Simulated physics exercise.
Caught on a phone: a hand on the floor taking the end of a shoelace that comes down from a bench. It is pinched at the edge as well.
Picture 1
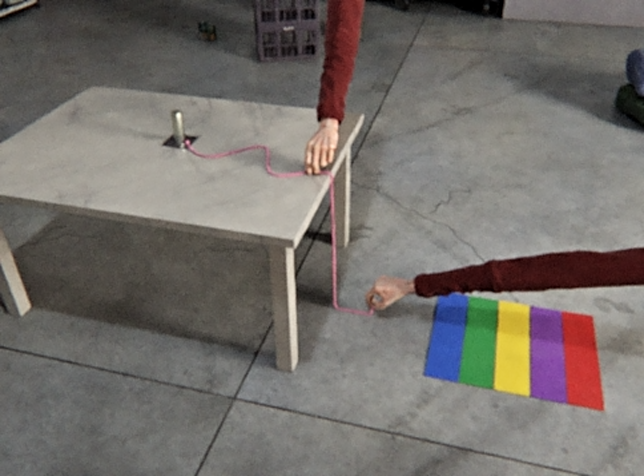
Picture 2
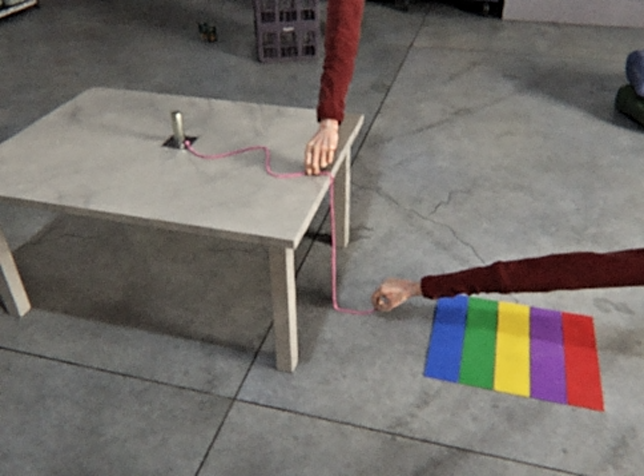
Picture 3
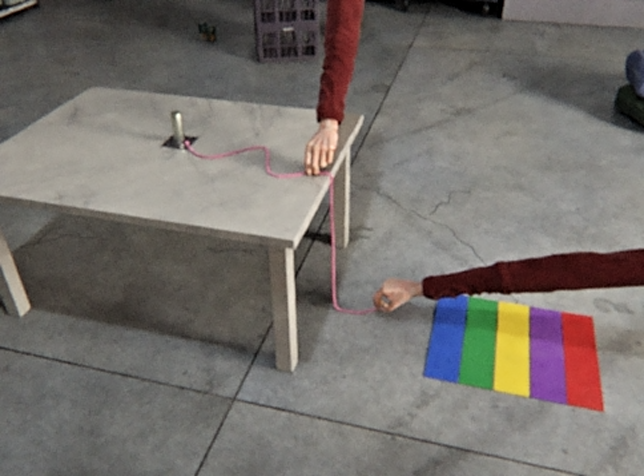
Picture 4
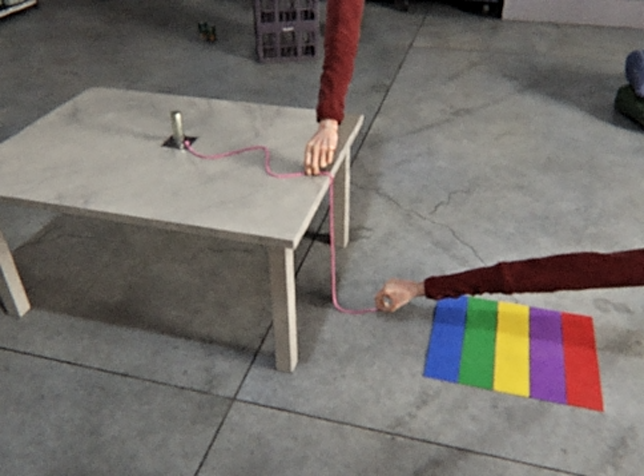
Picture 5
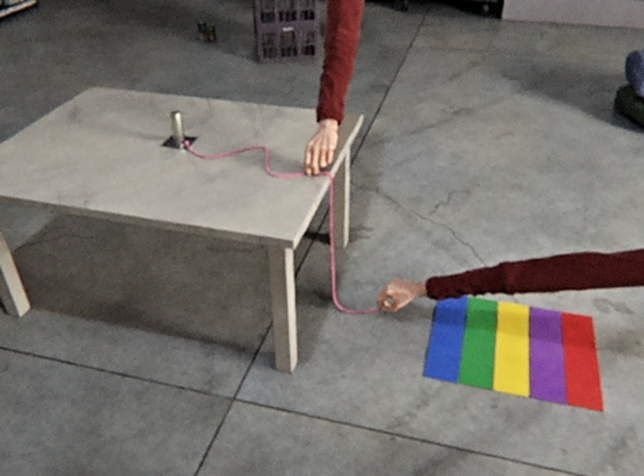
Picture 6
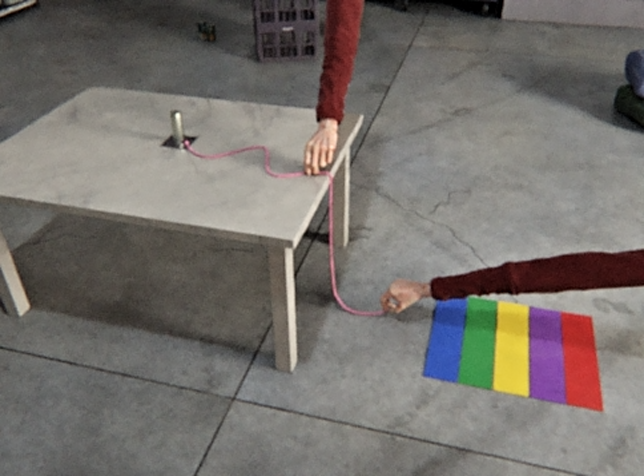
On a grey concrete floor, seen from above at an angle by a still camera, a pale table stands at left with a small metal cylinder on top. A pink cord runs from the cylinder to the table's edge, where one hand pins it, and down to another hand beside blue, green, yellow, purple and red stripes. The lower hand shifts very slightly right, drawing the cord's end along, while everything else stays put.
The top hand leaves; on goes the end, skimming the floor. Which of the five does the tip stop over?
It halts on the purple strip.
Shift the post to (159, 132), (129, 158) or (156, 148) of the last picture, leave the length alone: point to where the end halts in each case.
Try by try, around (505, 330), (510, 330) and (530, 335).
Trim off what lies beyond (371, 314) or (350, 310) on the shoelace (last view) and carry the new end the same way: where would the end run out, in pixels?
In that order: (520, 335) and (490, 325).
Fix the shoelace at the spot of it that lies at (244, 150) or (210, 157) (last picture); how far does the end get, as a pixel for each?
Try by try, around (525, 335) and (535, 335).
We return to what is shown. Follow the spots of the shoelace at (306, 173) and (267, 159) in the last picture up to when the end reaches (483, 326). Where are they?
Near (341, 203) and (302, 164).
Early on, end near (483, 326); over green.
Midway, end near (524, 333); over yellow.
At the end of the slack, end near (549, 337); over purple. Over purple.
